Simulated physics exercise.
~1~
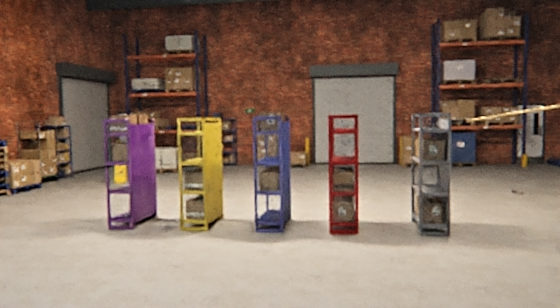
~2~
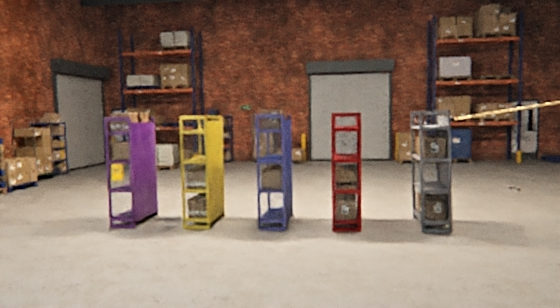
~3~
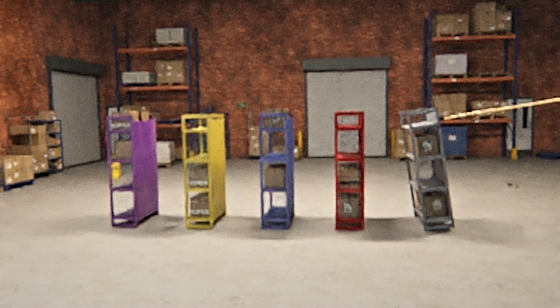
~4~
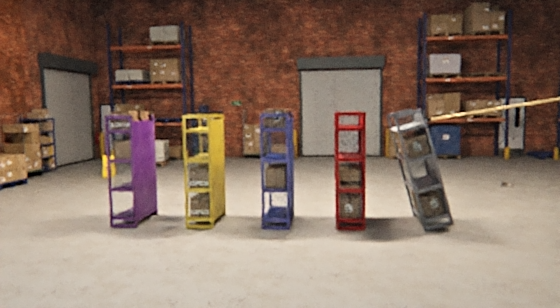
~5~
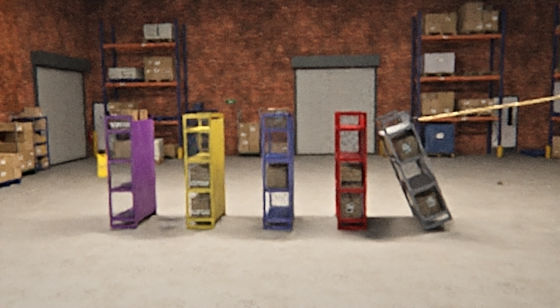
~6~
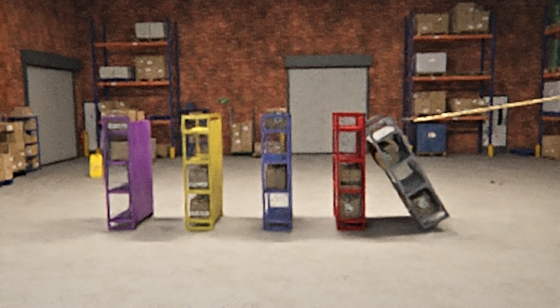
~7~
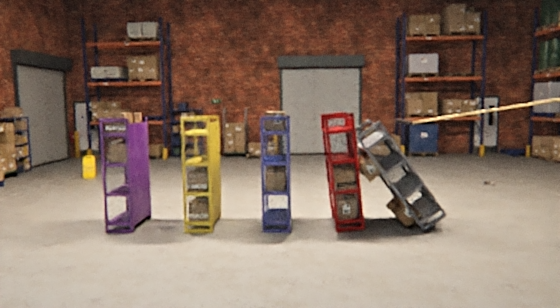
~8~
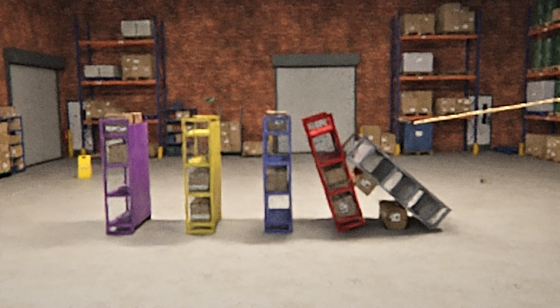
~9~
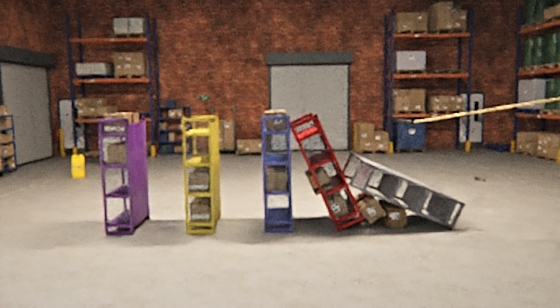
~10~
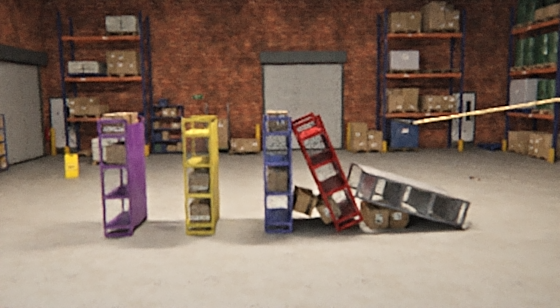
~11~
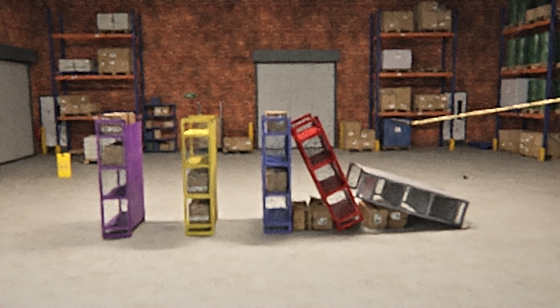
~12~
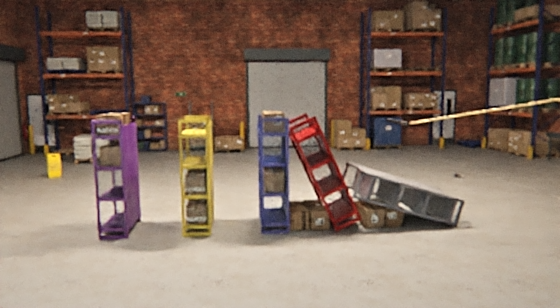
At first, five shelving units stand in a row across a warehouse floor, coloured purple, yellow, blue, red and grey from left to right, with cartons on their shelves. A long pole reaching in from the right pushes the top of the grey unit, which tips left until it meets the red one. The red unit then leans toward the blue one, while the grey unit slides down and cartons spill beneath them. Finally, the grey unit lies nearly flat, the red rests tilted against the blue, and the blue, yellow and purple units remain upright.
